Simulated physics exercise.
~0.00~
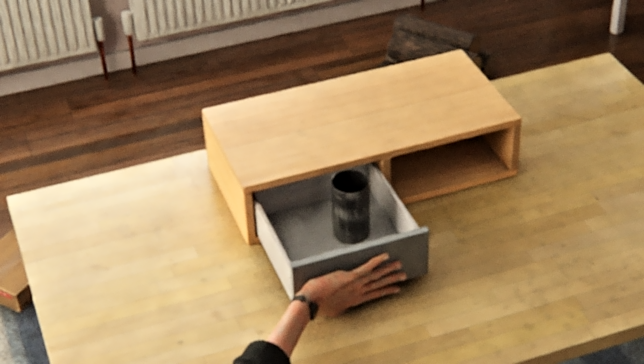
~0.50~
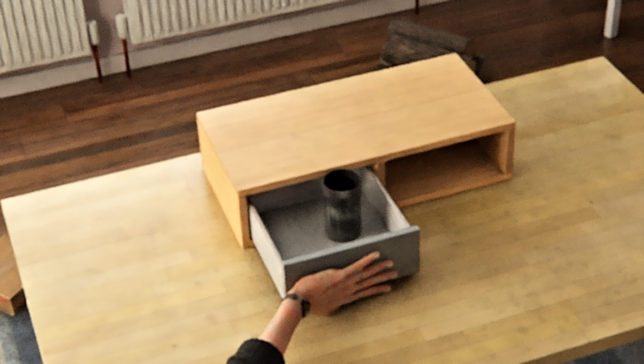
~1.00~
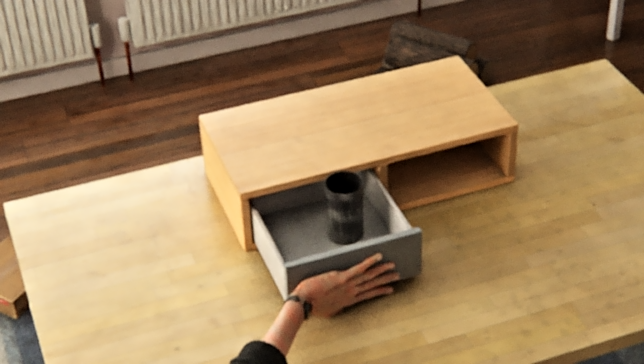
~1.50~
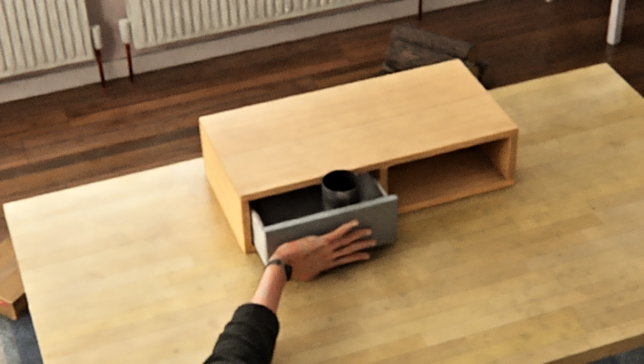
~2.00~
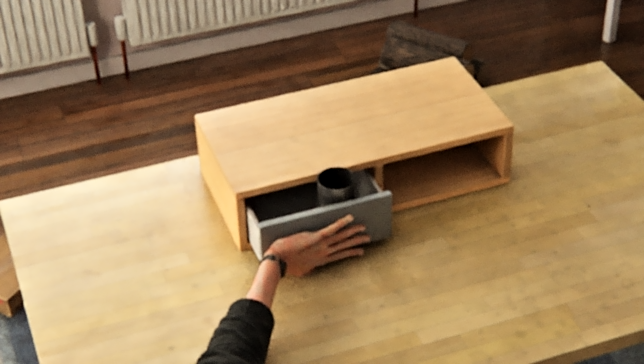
The clip shows a wooden chest on a table with an open grey drawer holding an upright black beaker. A hand rests against the drawer front, then pushes it partway in, and the drawer stops still partly open with the beaker standing inside.
